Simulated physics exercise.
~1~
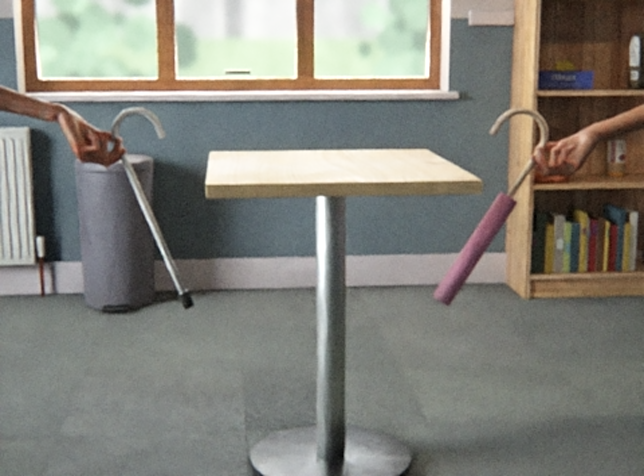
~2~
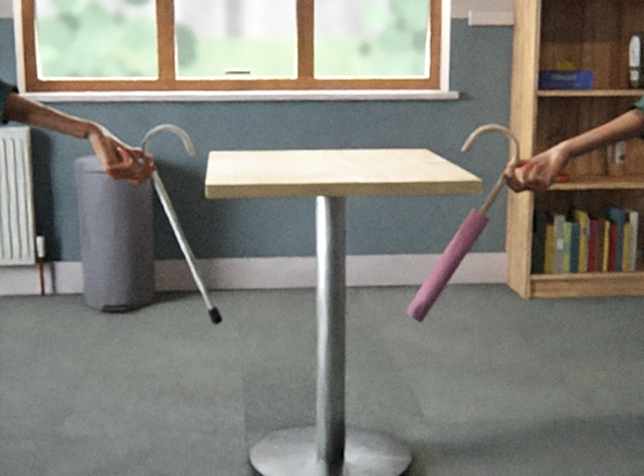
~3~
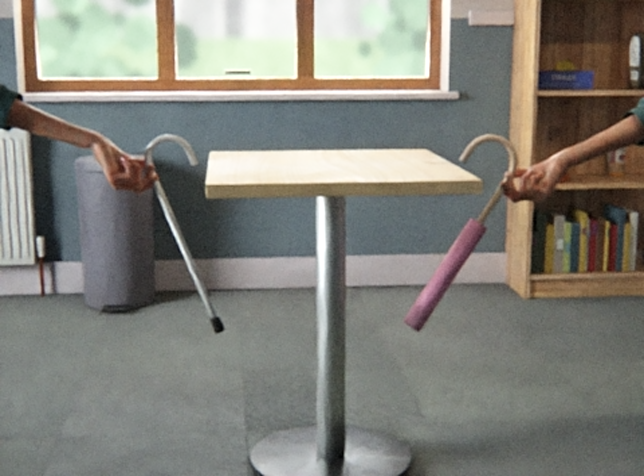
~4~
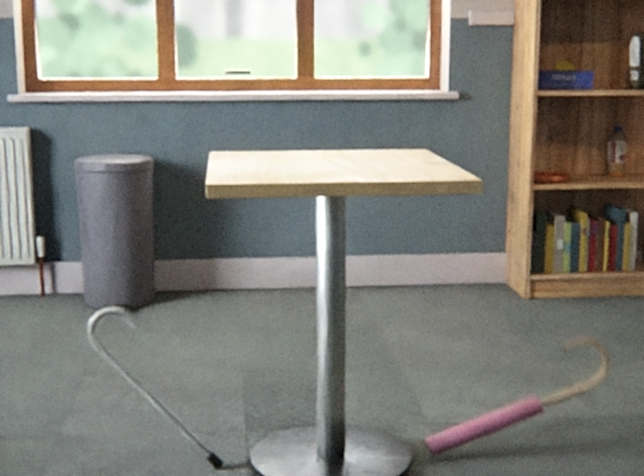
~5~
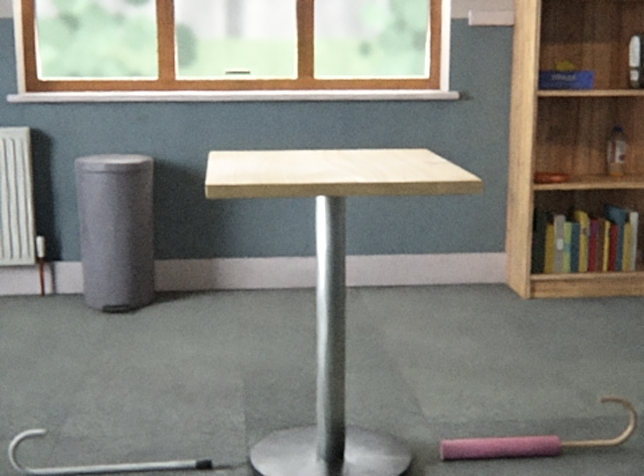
The footage shows two hands bringing a white cane and a pink umbrella, both with curved handles, toward opposite edges of a small table. Once released, both drop past the edges, tip over and end up lying on the floor on either side of the table's base.
